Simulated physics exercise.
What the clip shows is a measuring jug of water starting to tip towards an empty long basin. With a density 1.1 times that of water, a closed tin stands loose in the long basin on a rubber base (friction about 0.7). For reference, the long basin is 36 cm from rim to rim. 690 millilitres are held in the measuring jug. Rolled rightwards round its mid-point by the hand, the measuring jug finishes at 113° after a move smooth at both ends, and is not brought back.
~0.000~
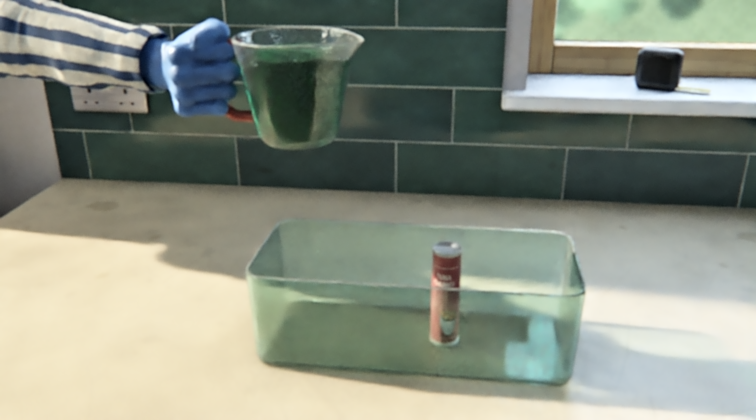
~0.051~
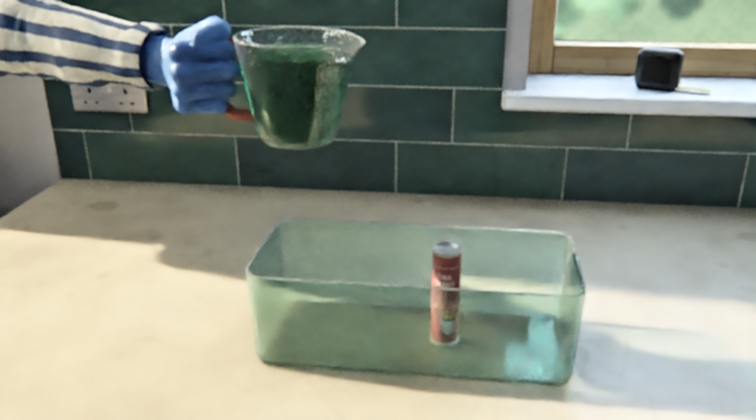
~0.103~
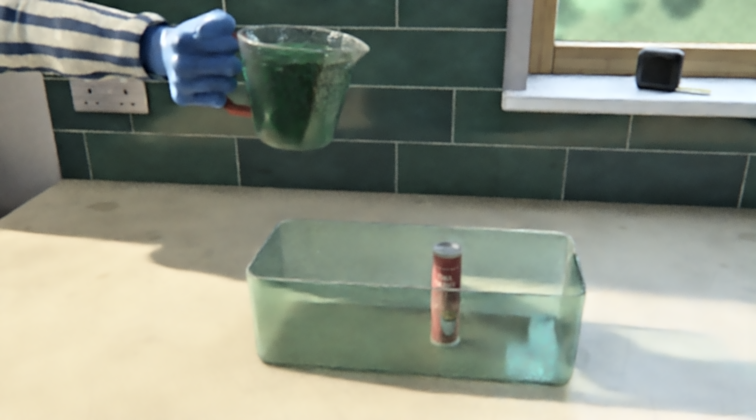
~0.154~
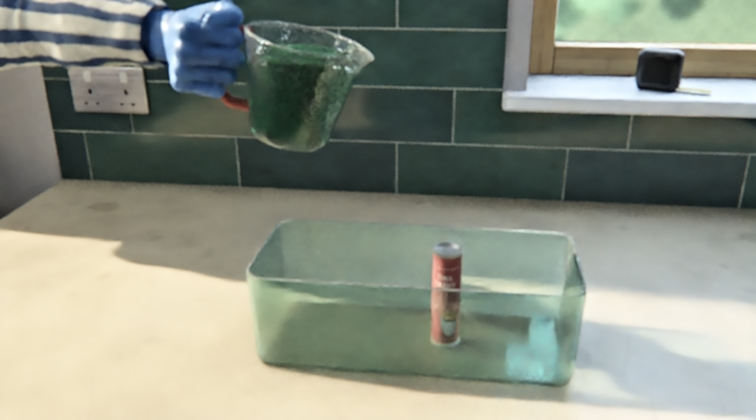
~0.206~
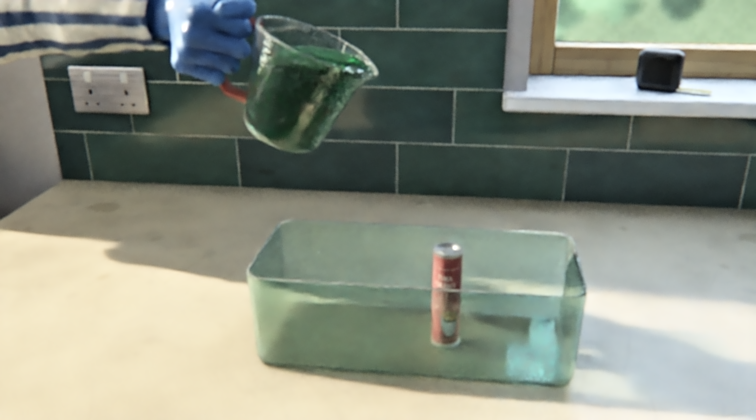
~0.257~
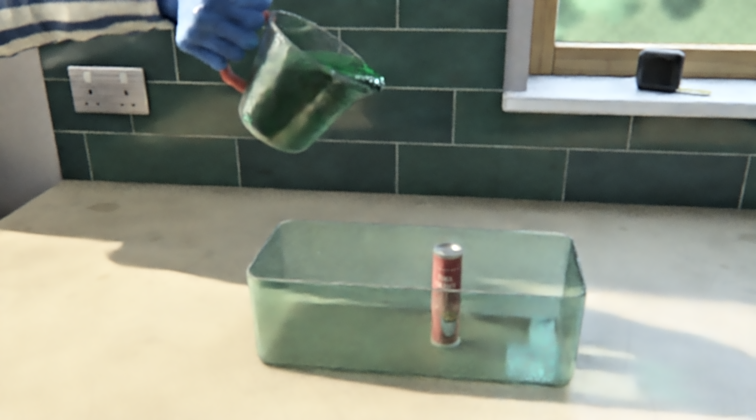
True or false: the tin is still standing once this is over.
False.
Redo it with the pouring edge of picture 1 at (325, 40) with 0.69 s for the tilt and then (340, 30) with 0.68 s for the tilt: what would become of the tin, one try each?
The tin stays vertical the first time and overturns the second time.
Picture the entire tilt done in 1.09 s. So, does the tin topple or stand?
Outcome - the tin comes down.
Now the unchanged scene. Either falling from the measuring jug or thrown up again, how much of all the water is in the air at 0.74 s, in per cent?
Roughly 10 %.
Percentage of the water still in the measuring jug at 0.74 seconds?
Roughly 2 percent remains.
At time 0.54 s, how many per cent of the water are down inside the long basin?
Close to 24 in a hundred.
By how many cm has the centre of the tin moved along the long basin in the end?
Around 8.0 cm.
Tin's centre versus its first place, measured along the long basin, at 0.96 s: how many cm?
Around 8 cm.
After 0.54 s the tilt is 100° and 36 per cent is still to pour; the tin stands where it began.
After 0.74 s the tilt is 113° and 2 per cent is still to pour; the tin leans 11°.
After 0.96 s the tilt is 113° and 0 per cent is still to pour; the tin lies on its side.
After 1.19 s the tilt is 113° and 0 per cent is still to pour; the tin lies on its side.
In the end the tin lies on its side.
